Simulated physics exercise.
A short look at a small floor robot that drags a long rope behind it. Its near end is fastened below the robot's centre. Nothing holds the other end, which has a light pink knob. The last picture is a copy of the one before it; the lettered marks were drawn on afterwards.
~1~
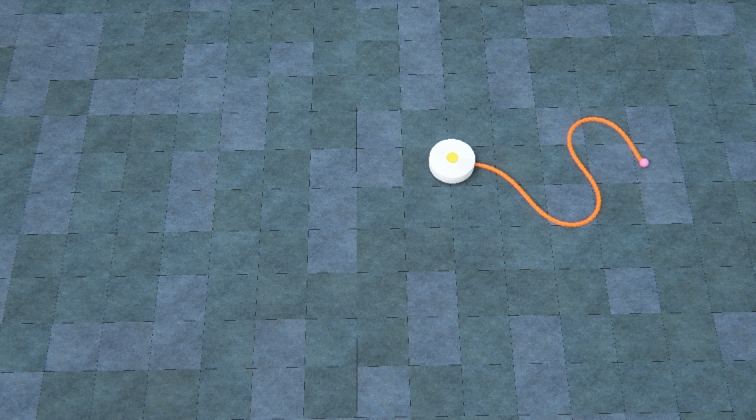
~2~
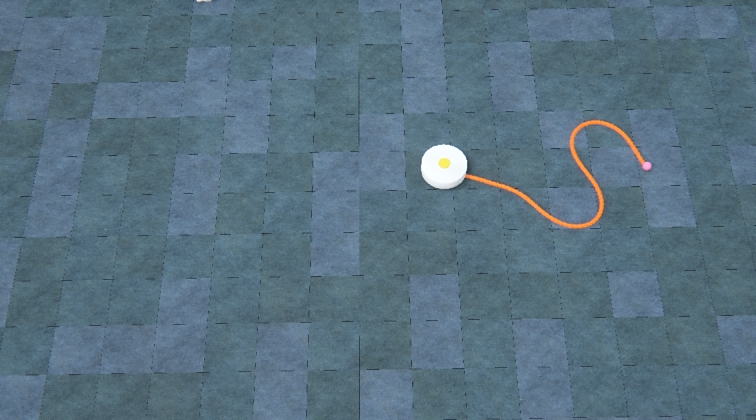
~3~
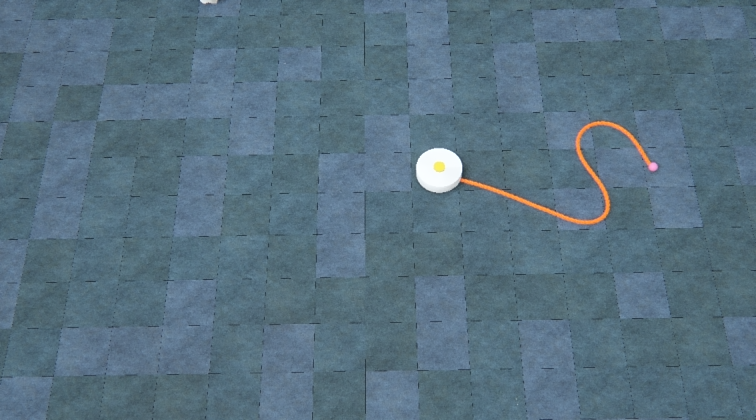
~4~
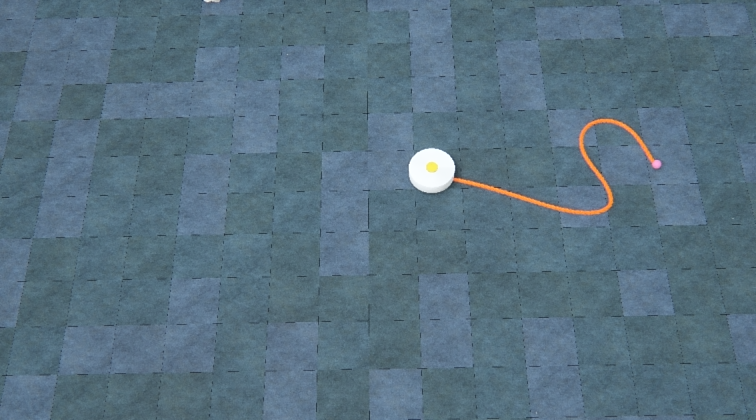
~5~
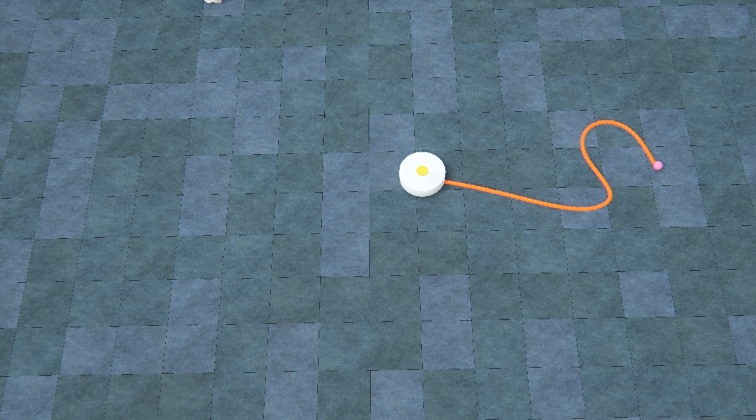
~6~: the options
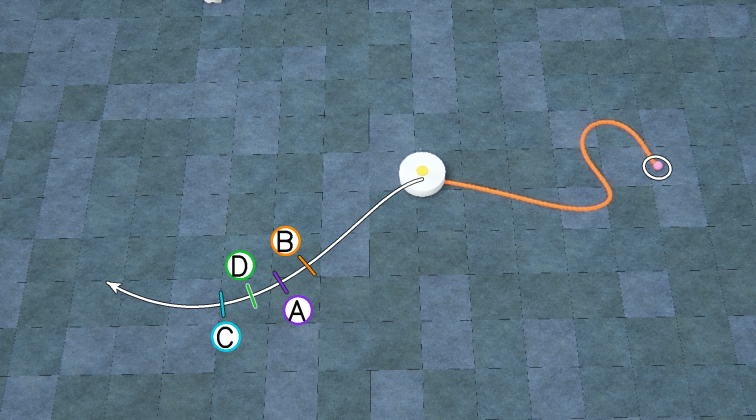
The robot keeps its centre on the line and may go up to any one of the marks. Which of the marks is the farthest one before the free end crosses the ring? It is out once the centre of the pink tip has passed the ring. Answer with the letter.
The farthest safe stop is B.
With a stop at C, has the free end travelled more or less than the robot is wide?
By then, more.
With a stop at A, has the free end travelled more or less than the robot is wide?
Less.
On the copy, A at (281, 282); B at (307, 266); C at (222, 304); D at (252, 296); the ring at (657, 168); the route from (422, 179) via (279, 283) to (108, 283).
On B. First, robot (379, 200), middle of the rope (573, 191), free end (658, 166).
Then, robot (342, 233), middle of the rope (527, 181), free end (658, 166).
Finally, robot (306, 262), middle of the rope (485, 188), free end (656, 163); the free end is still in its ring.
By contrast, A drags the free end to (635, 155); C drags the free end to (581, 163); D drags the free end to (607, 157).
